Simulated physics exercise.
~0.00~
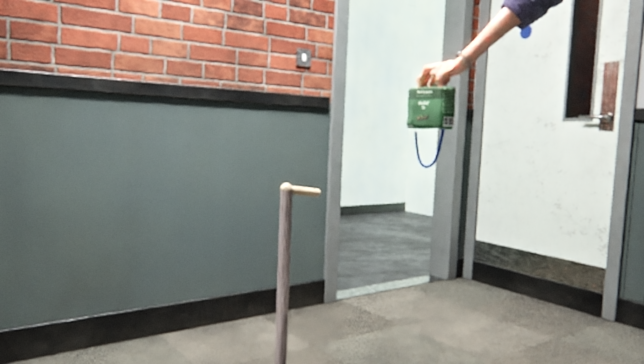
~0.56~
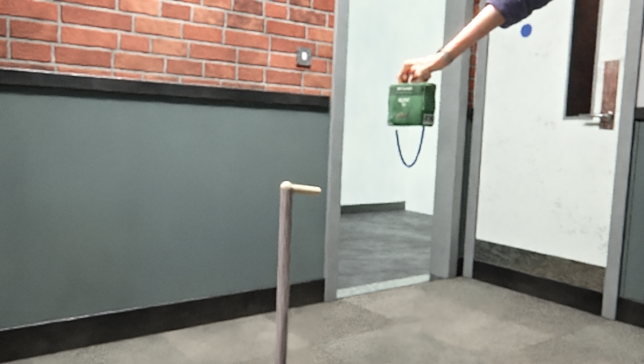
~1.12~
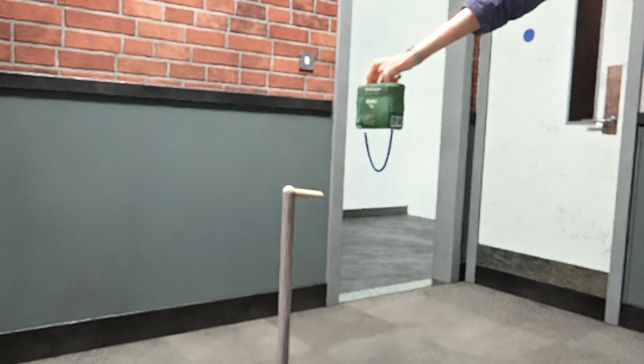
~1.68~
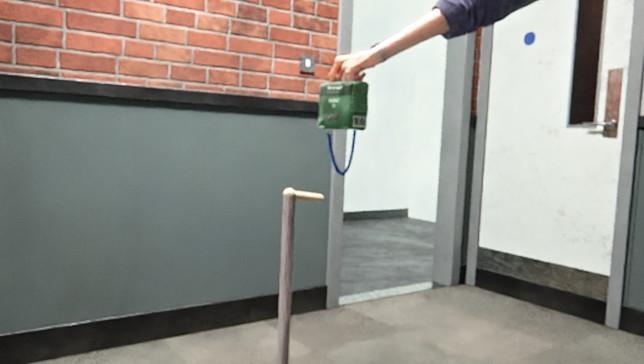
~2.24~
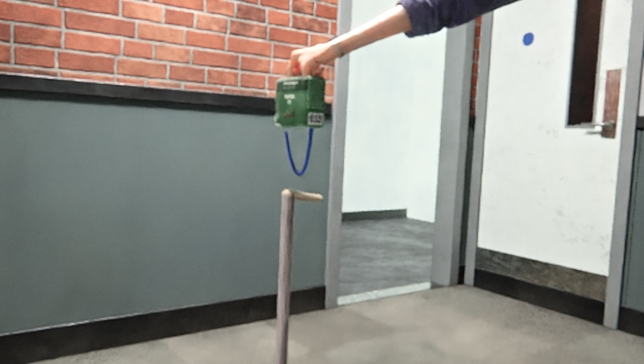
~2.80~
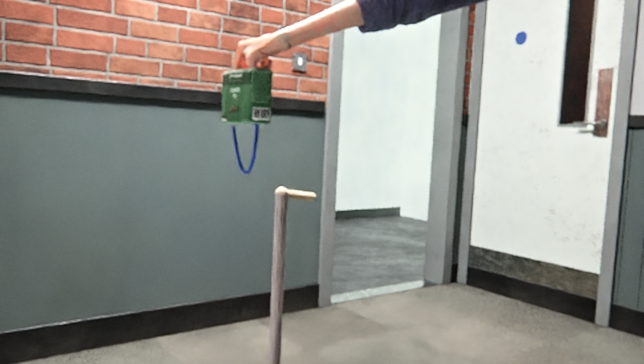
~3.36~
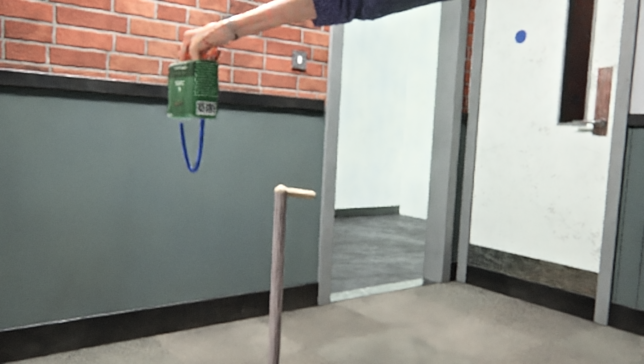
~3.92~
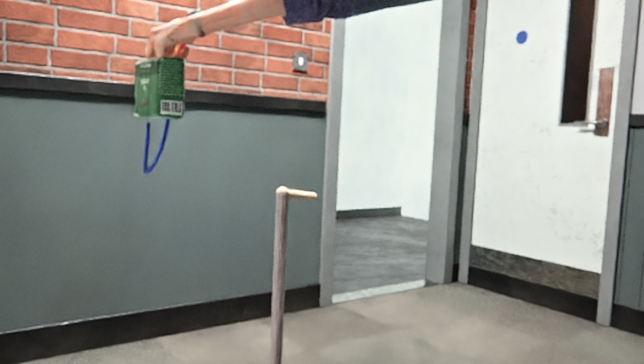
To begin with, a hand reaches in from the right, holding a green pouch with a blue loop hanging beneath it in front of an open doorway. A thin post with a short sideways hook at its top stands in the foreground, near a grey and brick wall. The hand carries the upright pouch steadily left, nearing the post. It then passes above the hook, with the loop dangling but not catching. The arm keeps moving left past the post, and the pouch ends up clear of it, still held in the hand.
